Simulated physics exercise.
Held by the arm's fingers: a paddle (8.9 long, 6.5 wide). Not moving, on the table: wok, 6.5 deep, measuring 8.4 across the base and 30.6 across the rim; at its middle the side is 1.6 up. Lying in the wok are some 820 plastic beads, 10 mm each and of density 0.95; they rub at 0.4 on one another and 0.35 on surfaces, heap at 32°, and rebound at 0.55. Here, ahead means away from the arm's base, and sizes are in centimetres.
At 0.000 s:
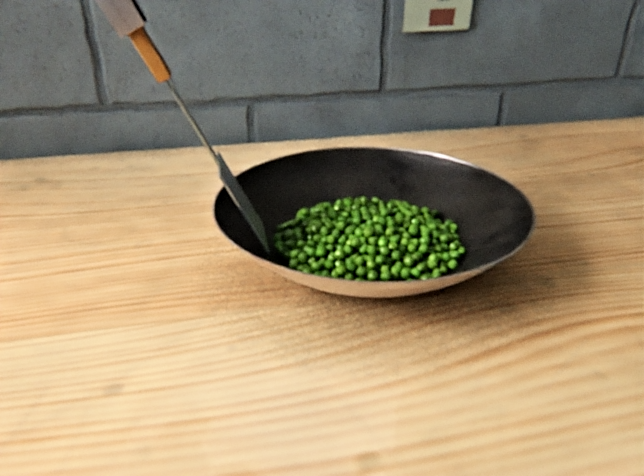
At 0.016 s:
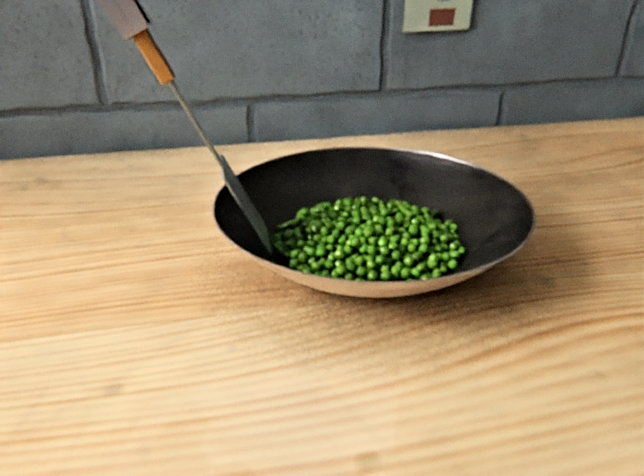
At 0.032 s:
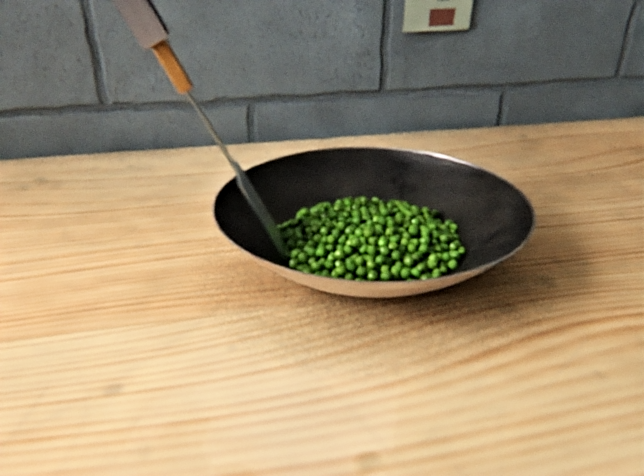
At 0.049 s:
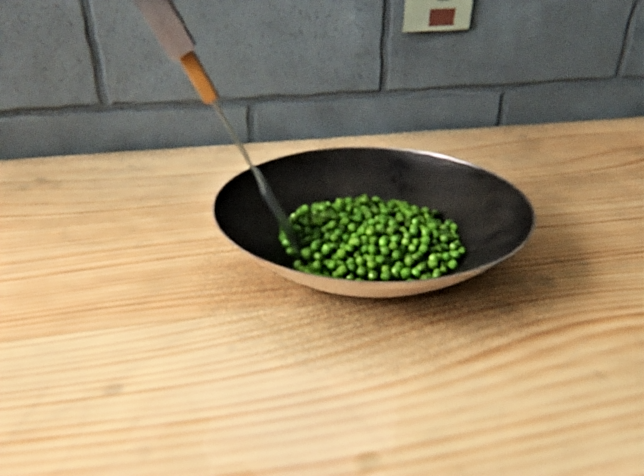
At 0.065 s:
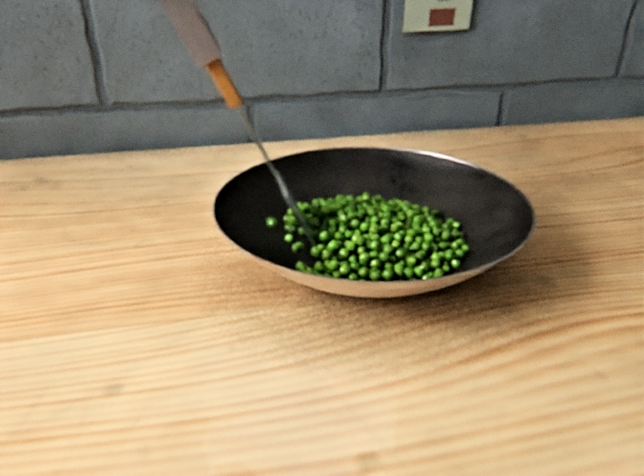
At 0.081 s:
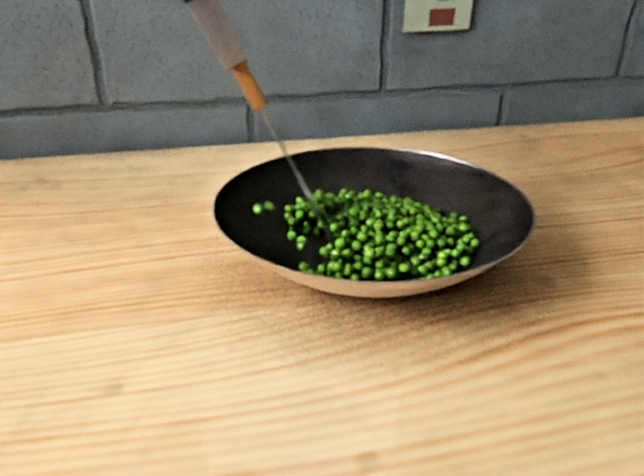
The video shows a spatula with an orange-banded handle in a dark wok of small green balls on a wooden table; it moves right through them, pushing some rightward while a few scatter on the left.
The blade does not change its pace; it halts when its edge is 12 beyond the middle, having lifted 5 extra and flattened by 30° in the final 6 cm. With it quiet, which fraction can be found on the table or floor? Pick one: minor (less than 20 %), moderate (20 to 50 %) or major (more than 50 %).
Moderate.
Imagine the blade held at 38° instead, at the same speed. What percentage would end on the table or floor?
Then about 30 per cent.
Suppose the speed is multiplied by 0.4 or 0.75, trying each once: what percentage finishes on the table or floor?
Roughly 10 percent for the first try, 25 percent for the second.
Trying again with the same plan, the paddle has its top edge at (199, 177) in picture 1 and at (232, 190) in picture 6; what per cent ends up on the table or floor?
10 per cent.
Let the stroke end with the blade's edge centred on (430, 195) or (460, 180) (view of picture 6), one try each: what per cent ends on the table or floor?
The two tries give near 15 and near 25 in a hundred.
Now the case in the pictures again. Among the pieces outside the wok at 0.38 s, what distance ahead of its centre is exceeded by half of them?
It sits close to 30 cm ahead of the middle.
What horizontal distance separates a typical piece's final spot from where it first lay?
I'd guess close to 5 centimetres.
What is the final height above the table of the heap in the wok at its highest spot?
It reaches roughly 5.5 cm.
After 0.12 s, sloping 65°, highest piece 12 above the table; 814 in the wok, 1 on the blade or in flight.
After 0.16 s, sloping 59°, highest piece 17 above the table; 813 in the wok, 2 on the blade or in flight.
After 0.38 s, sloping 35°, highest piece 21 above the table; 571 in the wok, 78 on the table or floor, 166 on the blade or in flight.
After 1.43 s, sloping 35°, highest piece 5 above the table; 571 in the wok, 244 on the table or floor.
At rest, 571 in the wok, 244 on the table or floor. That is 30 % on the table or floor.
